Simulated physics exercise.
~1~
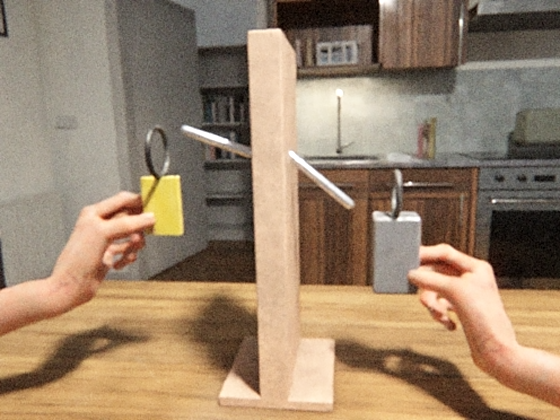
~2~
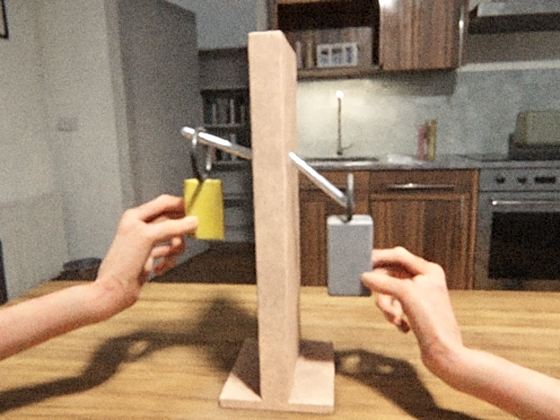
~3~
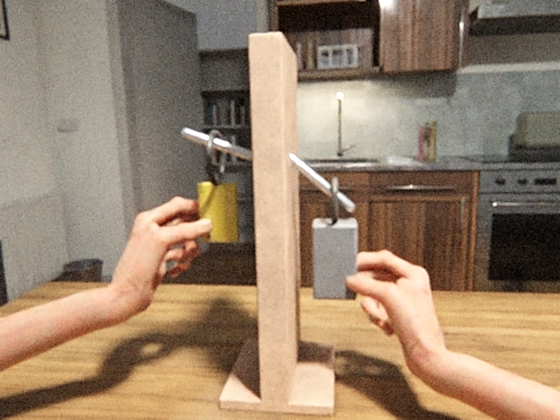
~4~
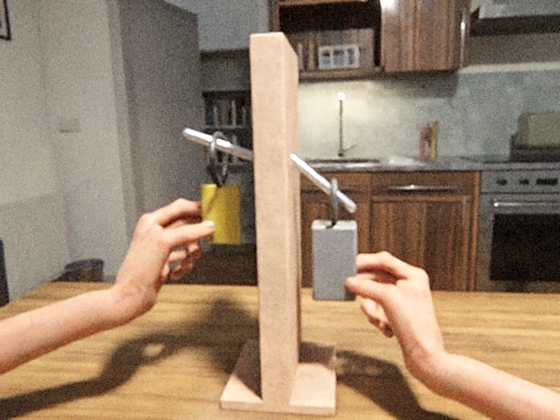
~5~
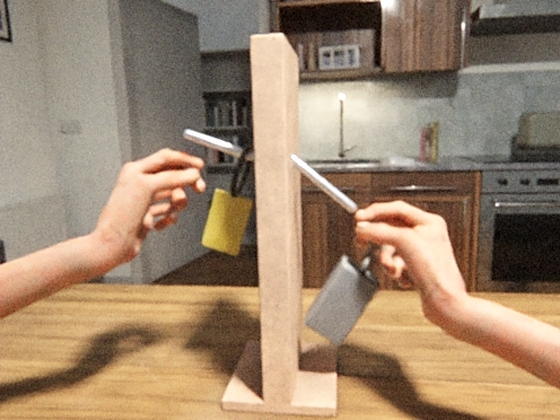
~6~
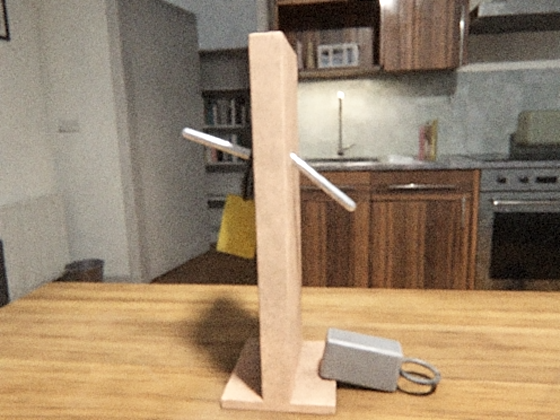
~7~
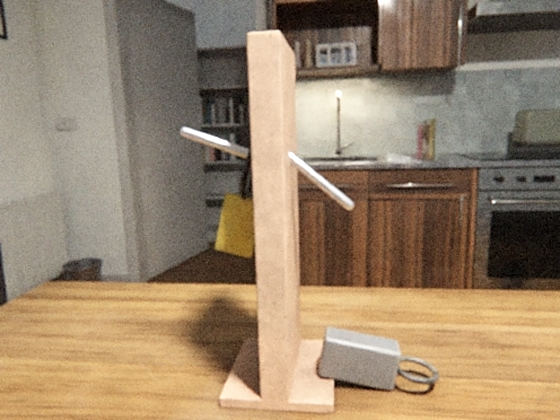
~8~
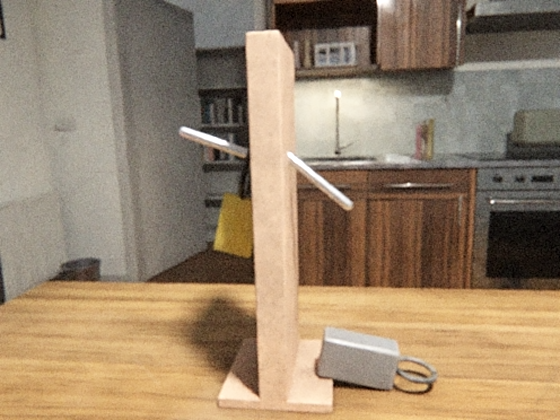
Two hands hook a yellow tag and a grey pouch on pegs, but the pouch falls.
